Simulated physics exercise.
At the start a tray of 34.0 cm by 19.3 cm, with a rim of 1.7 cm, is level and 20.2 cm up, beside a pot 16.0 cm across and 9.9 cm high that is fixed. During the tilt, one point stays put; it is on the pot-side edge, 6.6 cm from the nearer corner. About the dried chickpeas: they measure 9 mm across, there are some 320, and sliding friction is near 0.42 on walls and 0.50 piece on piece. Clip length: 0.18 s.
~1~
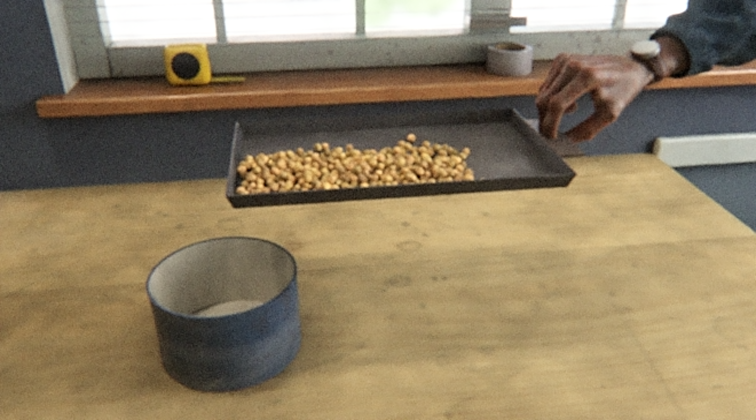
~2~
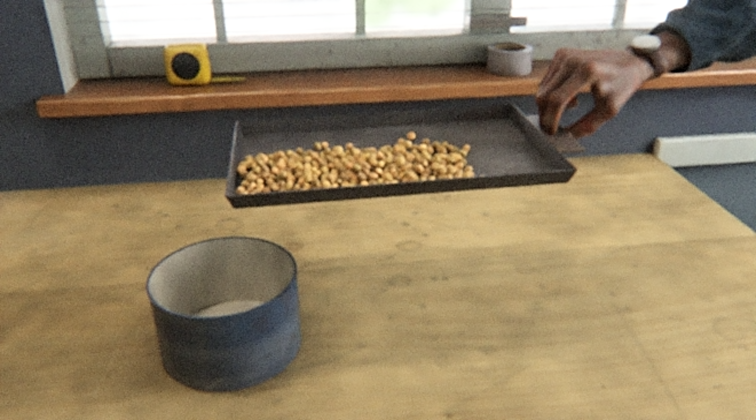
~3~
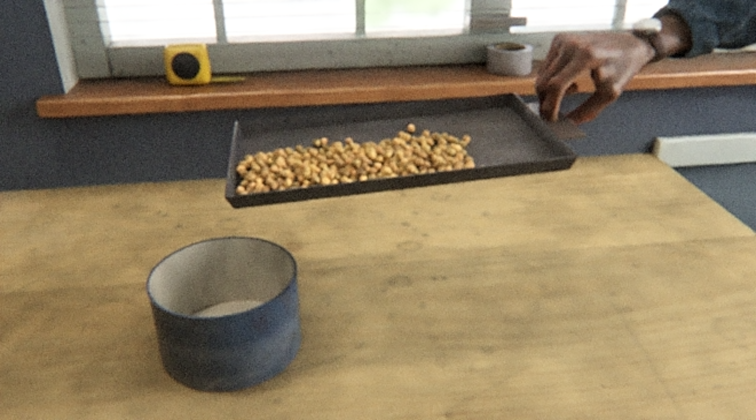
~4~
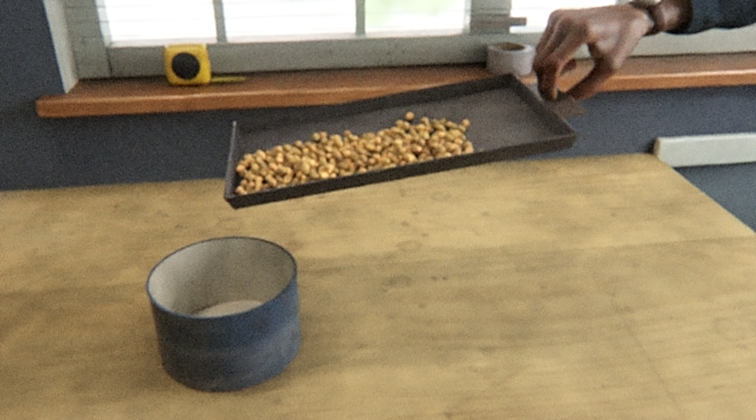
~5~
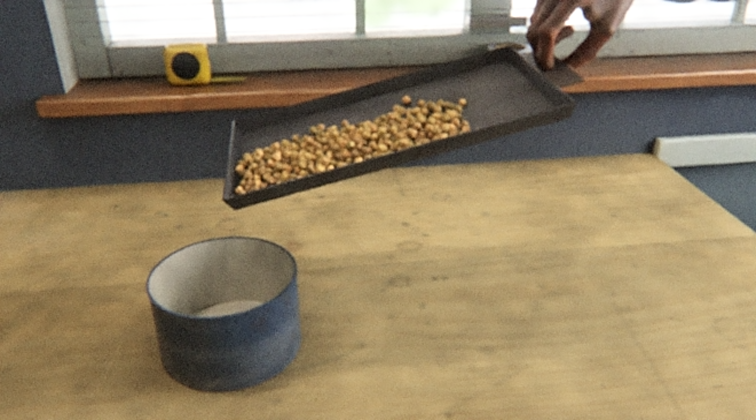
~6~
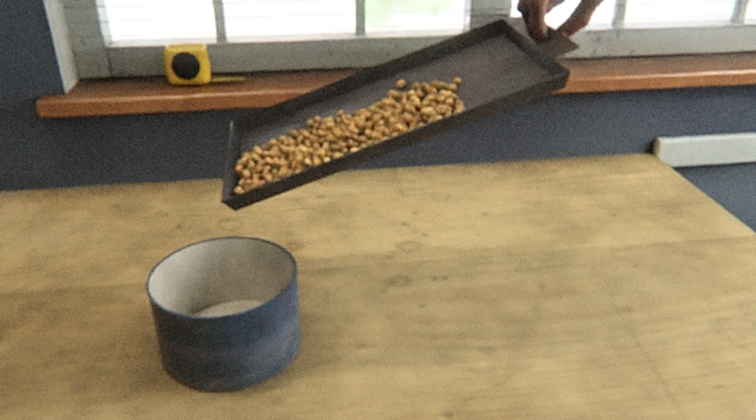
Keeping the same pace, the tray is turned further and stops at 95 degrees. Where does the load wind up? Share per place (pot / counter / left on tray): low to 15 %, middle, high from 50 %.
Shares - pot: High, counter: Middle, left on the tray: Low.
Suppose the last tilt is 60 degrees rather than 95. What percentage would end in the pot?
That comes out at some 35 per cent.
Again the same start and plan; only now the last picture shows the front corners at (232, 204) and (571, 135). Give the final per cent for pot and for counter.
Pot: 65, counter: 35.
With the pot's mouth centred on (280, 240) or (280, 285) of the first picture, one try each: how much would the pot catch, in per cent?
Spot one: Some 0 per cent; spot two: Some 5 per cent.
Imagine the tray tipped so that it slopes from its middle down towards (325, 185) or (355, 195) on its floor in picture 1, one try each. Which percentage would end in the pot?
Approximately 70 percent, then 45 percent.
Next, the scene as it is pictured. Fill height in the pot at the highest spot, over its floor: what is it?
It reaches roughly 2.5 cm.
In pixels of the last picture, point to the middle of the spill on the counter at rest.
Look close to (119, 305) in the last picture.
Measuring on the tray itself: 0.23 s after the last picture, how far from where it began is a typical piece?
About 3 cm.
Then, 0.23 s after the last picture, tilt 57 degrees; the tray holds 100 %, the pot 0 %.
Then, 0.39 s after the last picture, tilt 83 degrees; the tray holds 90 %, the pot 0 %.
Then, 0.68 s after the last picture, tilt 95 degrees; the tray holds 0 %, the pot 55 %.
In the end, pot 60 %, counter 40 %, tray 0 %.
